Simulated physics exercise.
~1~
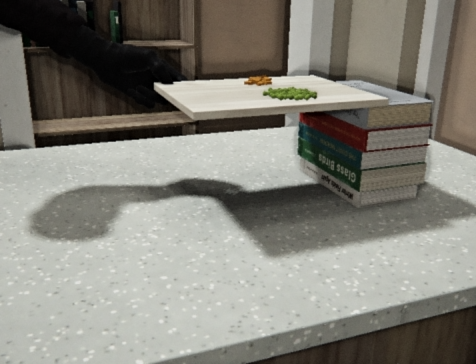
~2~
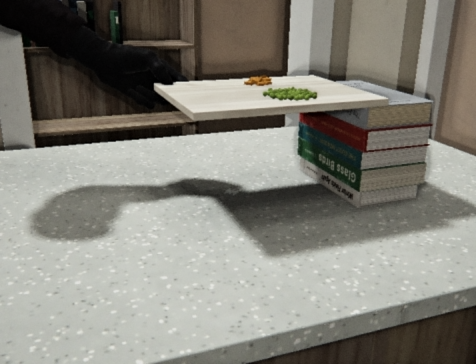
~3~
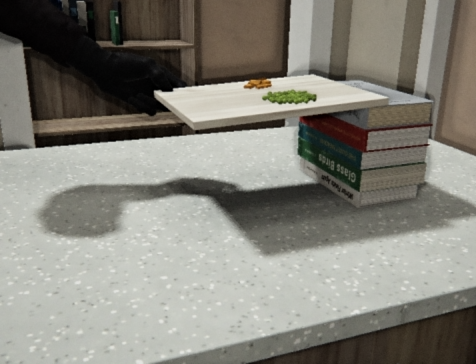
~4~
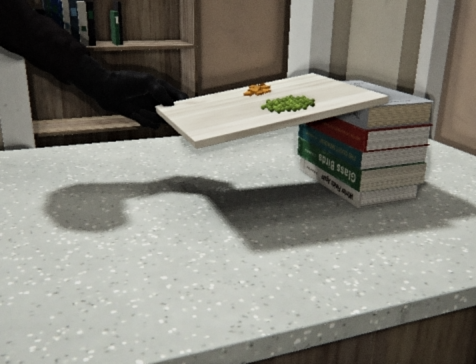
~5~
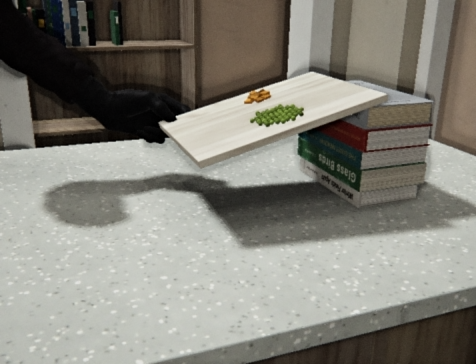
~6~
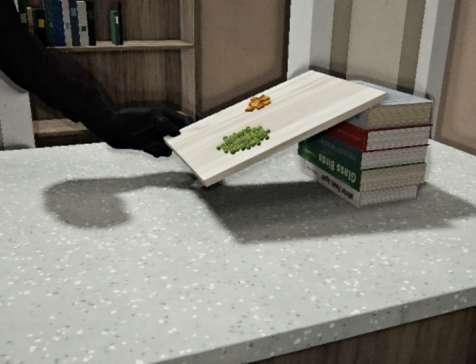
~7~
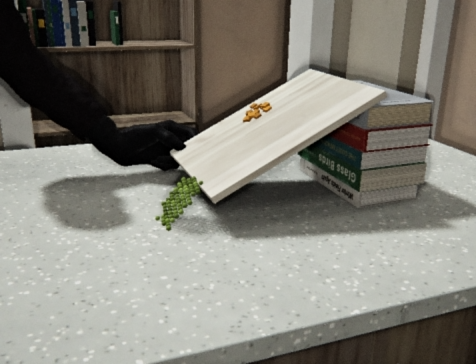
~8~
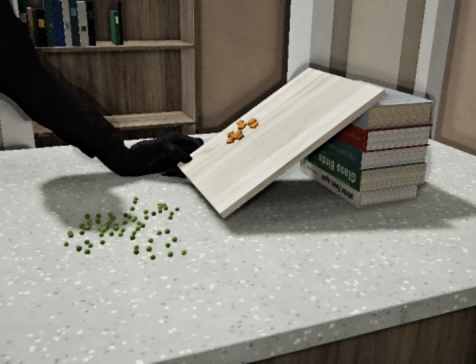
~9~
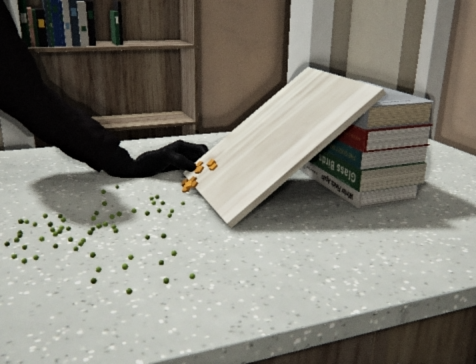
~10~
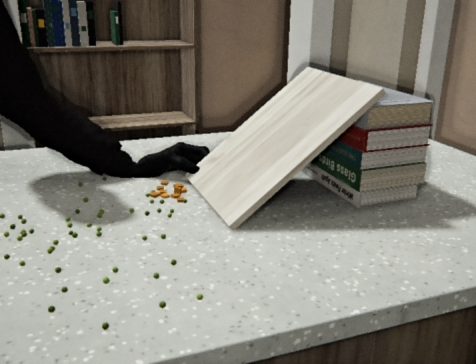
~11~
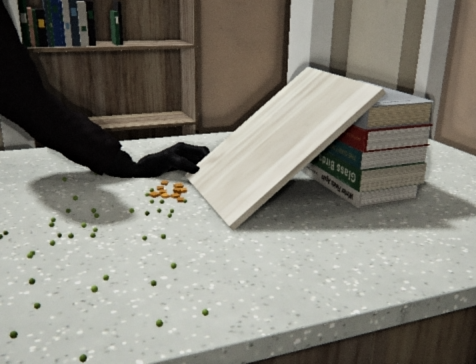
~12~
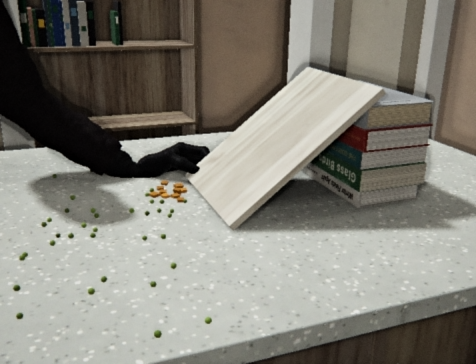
Dark-sleeved arm lowering a board propped on books, green balls scattering far across the counter, orange pieces stopping near its foot.
